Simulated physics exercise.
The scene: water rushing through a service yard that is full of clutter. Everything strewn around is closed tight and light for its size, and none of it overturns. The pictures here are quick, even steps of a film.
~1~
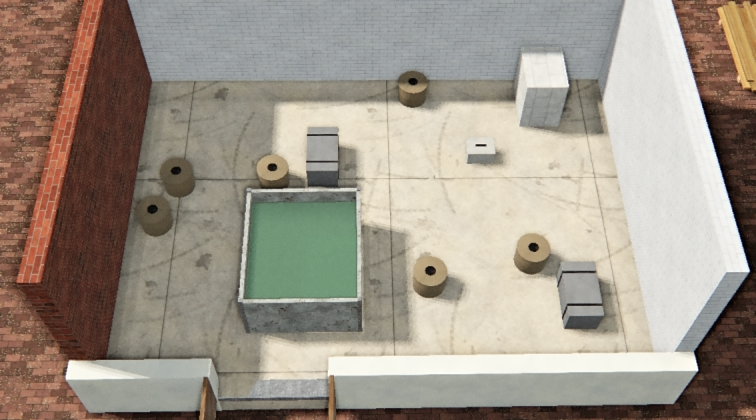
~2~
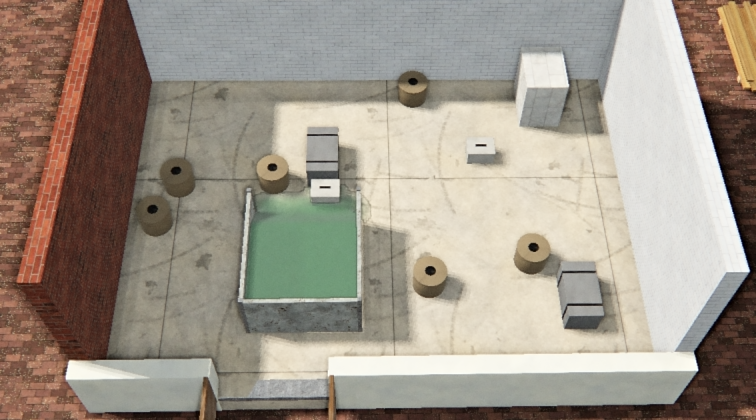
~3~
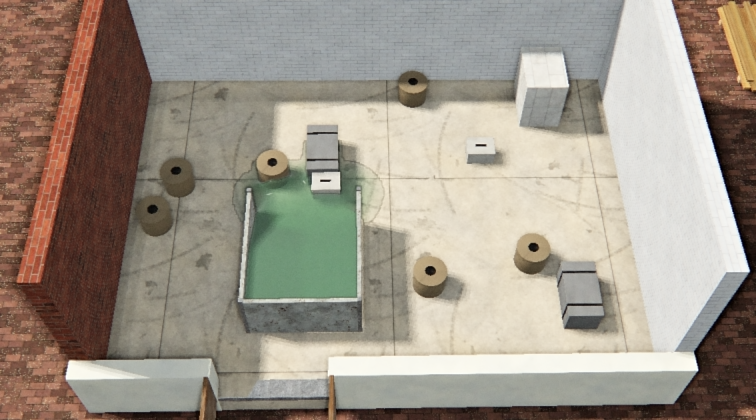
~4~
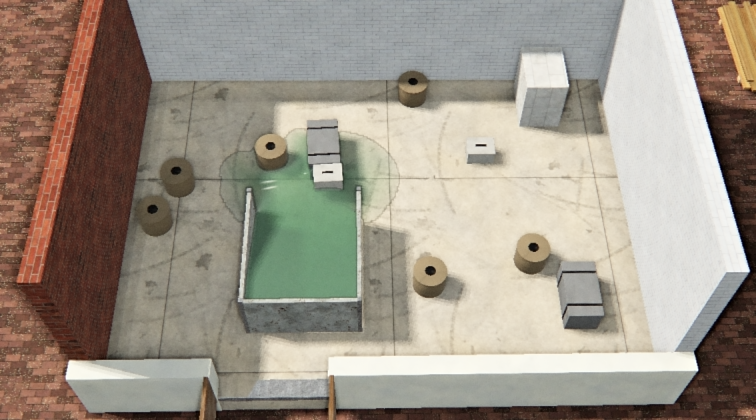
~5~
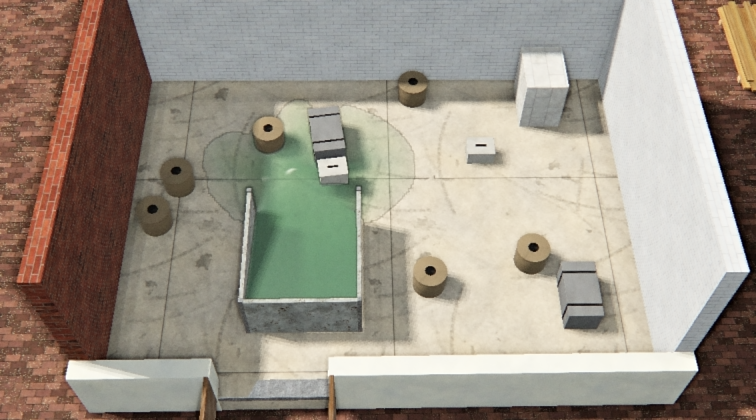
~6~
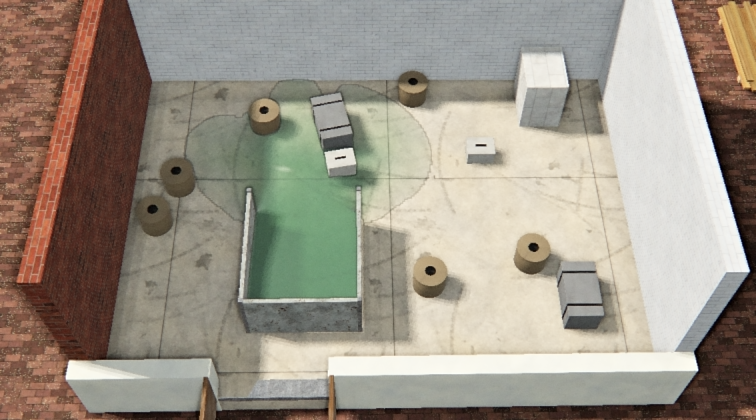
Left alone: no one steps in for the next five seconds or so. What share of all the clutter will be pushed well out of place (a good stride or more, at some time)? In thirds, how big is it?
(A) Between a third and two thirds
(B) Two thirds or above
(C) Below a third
Two thirds or above (B).
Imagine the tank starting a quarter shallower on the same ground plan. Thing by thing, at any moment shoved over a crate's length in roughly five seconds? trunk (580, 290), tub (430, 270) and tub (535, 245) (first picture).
Taking them as listed - a shorter distance for the first, a shorter distance for the second, a shorter distance for the third.
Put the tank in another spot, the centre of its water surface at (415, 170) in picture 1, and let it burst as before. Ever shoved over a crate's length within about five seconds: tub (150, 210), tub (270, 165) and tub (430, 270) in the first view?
In order: Went well off, remained close by, remained close by.
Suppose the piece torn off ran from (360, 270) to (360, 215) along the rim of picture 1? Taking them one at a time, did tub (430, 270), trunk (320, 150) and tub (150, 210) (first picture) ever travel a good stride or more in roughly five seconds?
The first: Got that far; the second: Never got that far; the third: Never got that far.
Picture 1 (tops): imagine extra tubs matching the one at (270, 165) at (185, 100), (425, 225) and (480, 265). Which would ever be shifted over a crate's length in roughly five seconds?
One by one: Knocked well away; hardly budges; hardly budges.
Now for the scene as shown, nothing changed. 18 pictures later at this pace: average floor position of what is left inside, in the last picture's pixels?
I'd put it around pixel (408, 225).
A moment on, 3 of 10 are well off their spots; 1 afloat.
Next, 4 of 10 are well off their spots; 4 afloat.
Later, 7 of 10 are well off their spots; 2 afloat.
In the end, 7 of 10 are well off their spots, and 7 have been at some point; 0 afloat.
